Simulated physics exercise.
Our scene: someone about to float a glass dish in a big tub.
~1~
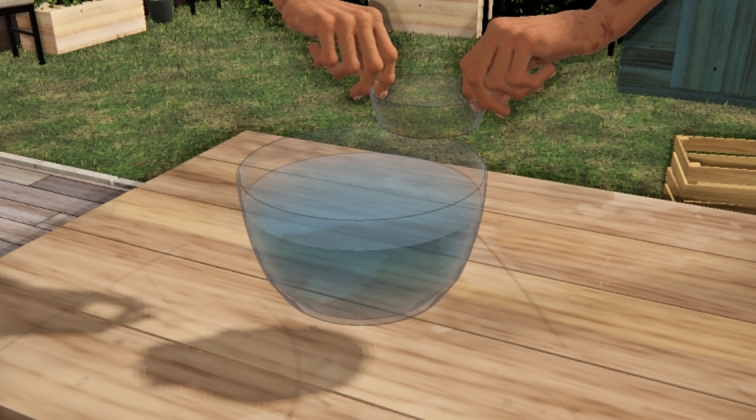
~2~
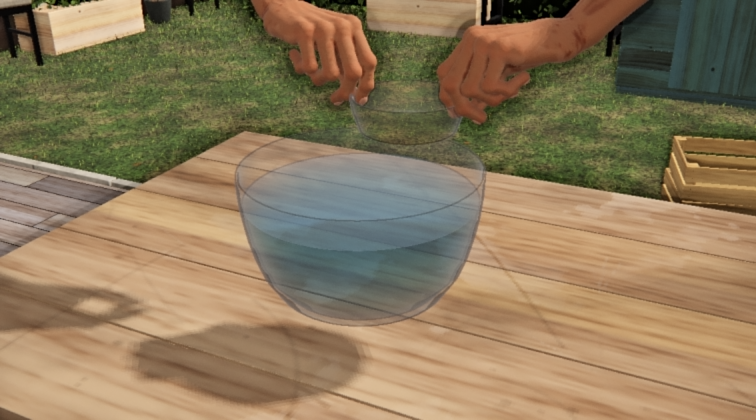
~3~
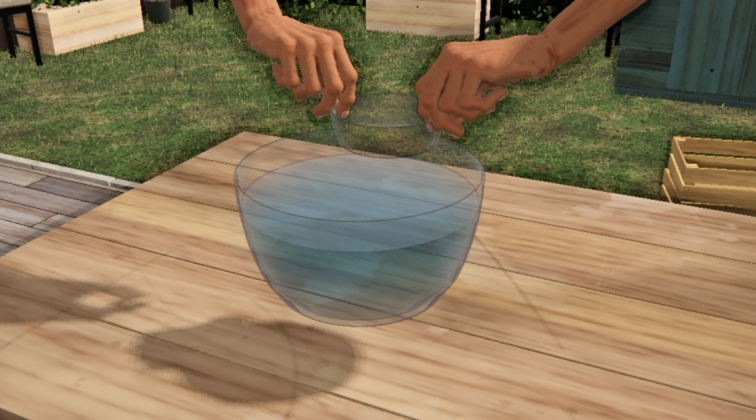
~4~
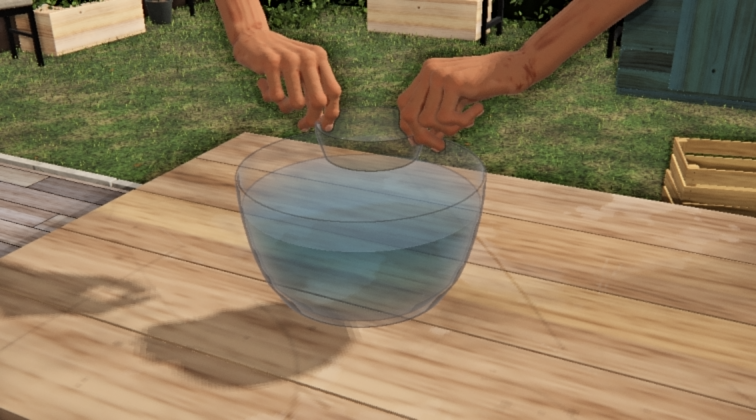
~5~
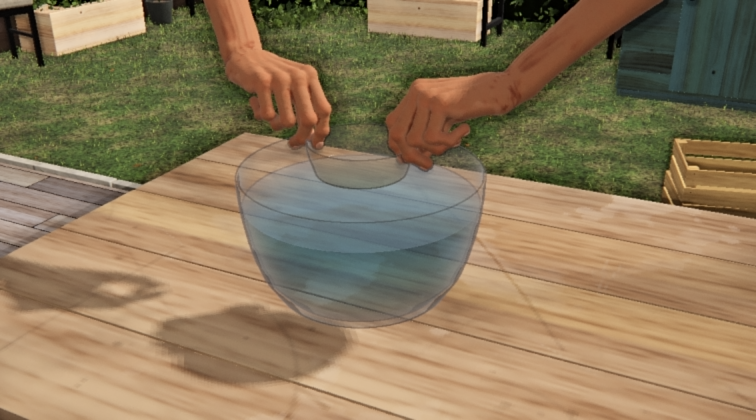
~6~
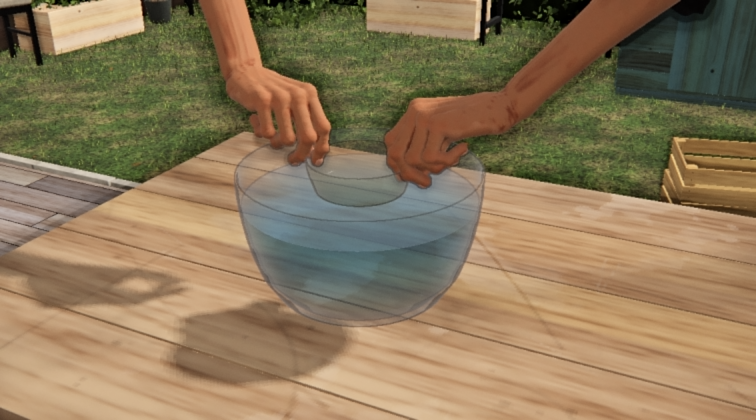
On a wooden garden table, two hands lowering a small empty clear dish leftward and down over a tub of water.
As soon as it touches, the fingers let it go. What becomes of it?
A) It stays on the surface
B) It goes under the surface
A, it stays on the surface.
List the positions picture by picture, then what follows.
Dish (429, 103) empty; above the big tub, in the first picture.
Dish (408, 109) empty; coming down, in the second picture.
Dish (388, 123) empty; lower, in the third picture.
Dish (371, 136) empty; lower still, in the fourth picture.
Dish (361, 154) empty; close to the surface, in the fifth picture.
Dish (360, 171) empty; just over the surface, in the sixth picture.
A moment on, the dish dips into the water.
Further on, it bobs and steadies.
When it is over, the dish floats with about half of its side showing.
